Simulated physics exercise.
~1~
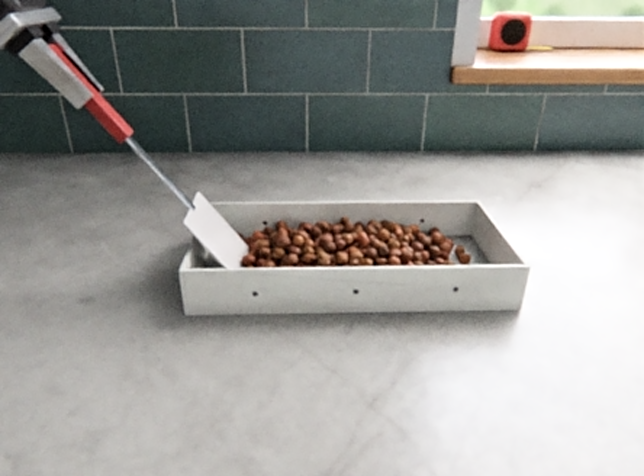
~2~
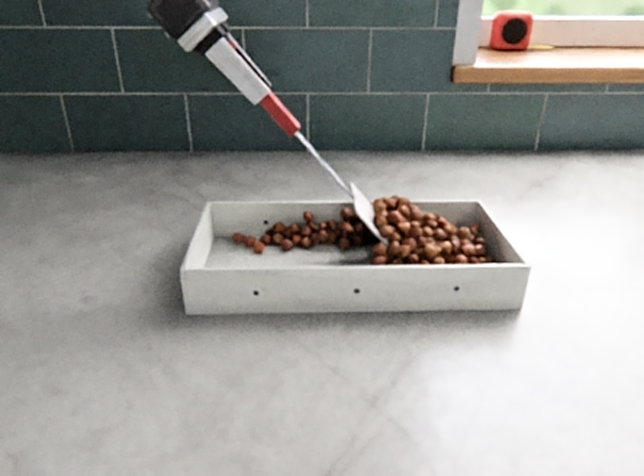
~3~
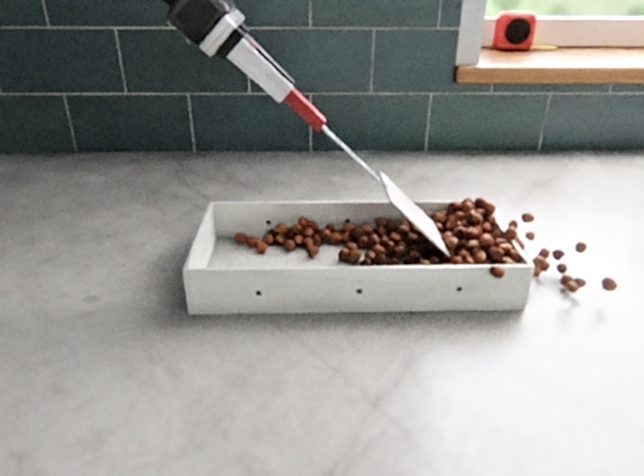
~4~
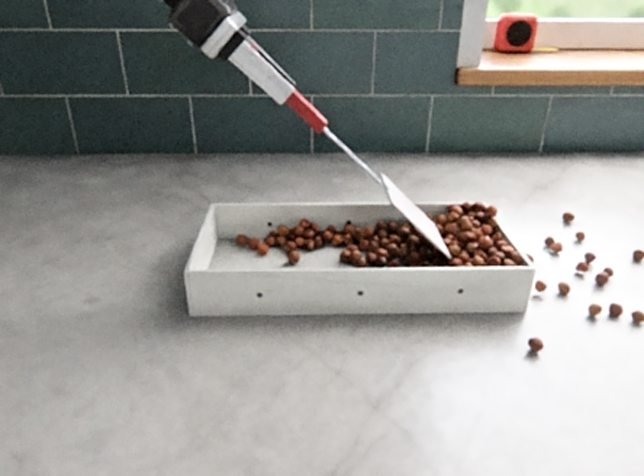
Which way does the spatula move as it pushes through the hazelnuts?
The spatula moves to the right, going from the left end of the tin towards the right end.
